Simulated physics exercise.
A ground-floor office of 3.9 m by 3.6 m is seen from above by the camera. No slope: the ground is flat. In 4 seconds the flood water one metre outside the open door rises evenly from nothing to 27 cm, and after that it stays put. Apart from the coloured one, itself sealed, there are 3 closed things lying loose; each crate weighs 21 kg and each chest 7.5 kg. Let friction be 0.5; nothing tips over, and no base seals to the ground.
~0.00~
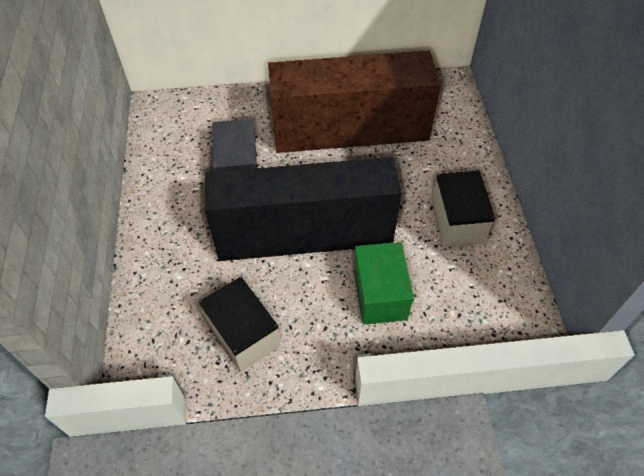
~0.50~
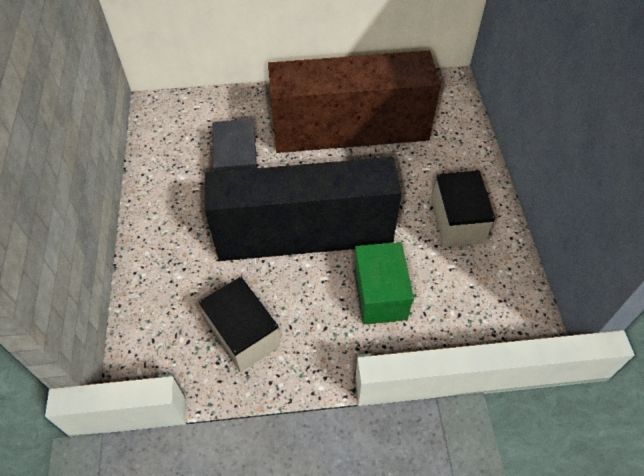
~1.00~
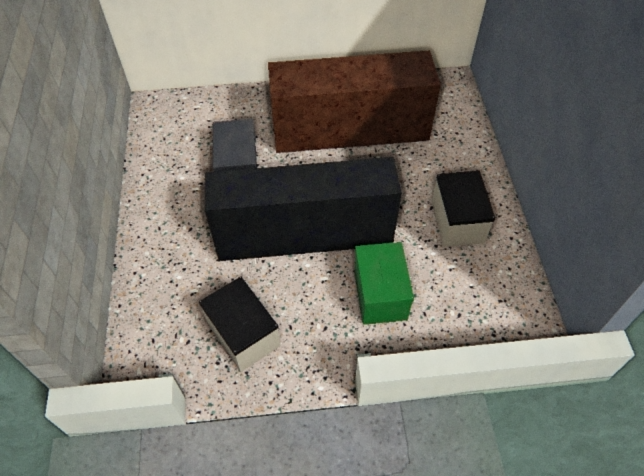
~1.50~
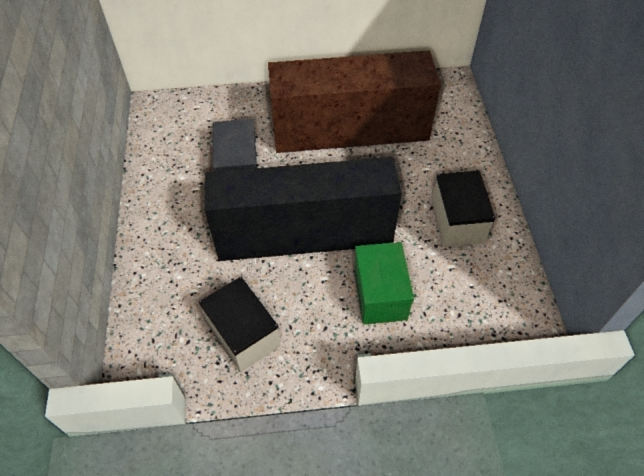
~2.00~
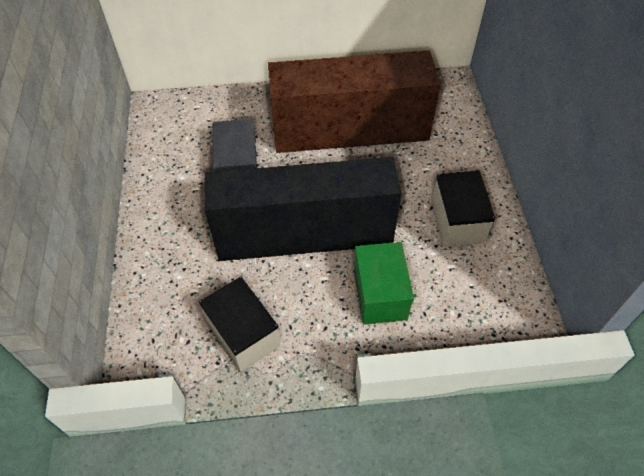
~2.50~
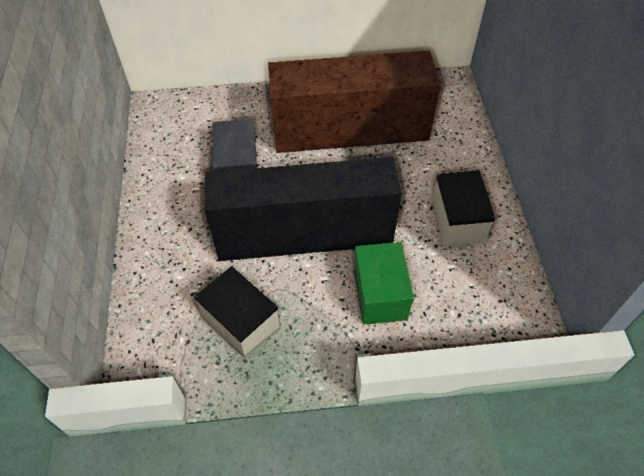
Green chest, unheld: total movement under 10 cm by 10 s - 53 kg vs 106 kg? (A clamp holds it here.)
Winning option: Only the heavier.
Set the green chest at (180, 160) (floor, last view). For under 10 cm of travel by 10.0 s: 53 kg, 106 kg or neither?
It turns out that both loads succeed.
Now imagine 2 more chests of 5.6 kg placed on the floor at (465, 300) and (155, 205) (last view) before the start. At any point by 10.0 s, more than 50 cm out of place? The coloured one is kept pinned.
In the order given, within the mark and then beyond the mark.
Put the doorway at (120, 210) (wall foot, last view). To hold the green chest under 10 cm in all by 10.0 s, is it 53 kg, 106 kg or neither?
In that case the lower weight is enough.
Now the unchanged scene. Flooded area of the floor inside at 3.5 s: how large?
Roughly 3.0 m2.
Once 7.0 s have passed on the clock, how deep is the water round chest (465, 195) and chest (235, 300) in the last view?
Roughly 3 and 9 cm.
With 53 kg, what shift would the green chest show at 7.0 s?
I'd put it at roughly 20 cm.
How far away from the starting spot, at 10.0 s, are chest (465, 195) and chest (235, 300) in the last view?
In turn: 100 cm, 350 cm.
After 3.5 s the green chest would be 0 cm from its start with 53 kg and 0 cm from its start with 106 kg; 3 cm of water round it then.
After 4.5 s the green chest would be 0 cm from its start with 53 kg and 0 cm from its start with 106 kg; 9 cm of water round it then.
After 7.0 s the green chest would be 18 cm from its start with 53 kg and 0 cm from its start with 106 kg; 12 cm of water round it then.
After 10.0 s the green chest would be 60 cm from its start with 53 kg and 0 cm from its start with 106 kg; 17 cm of water round it then.
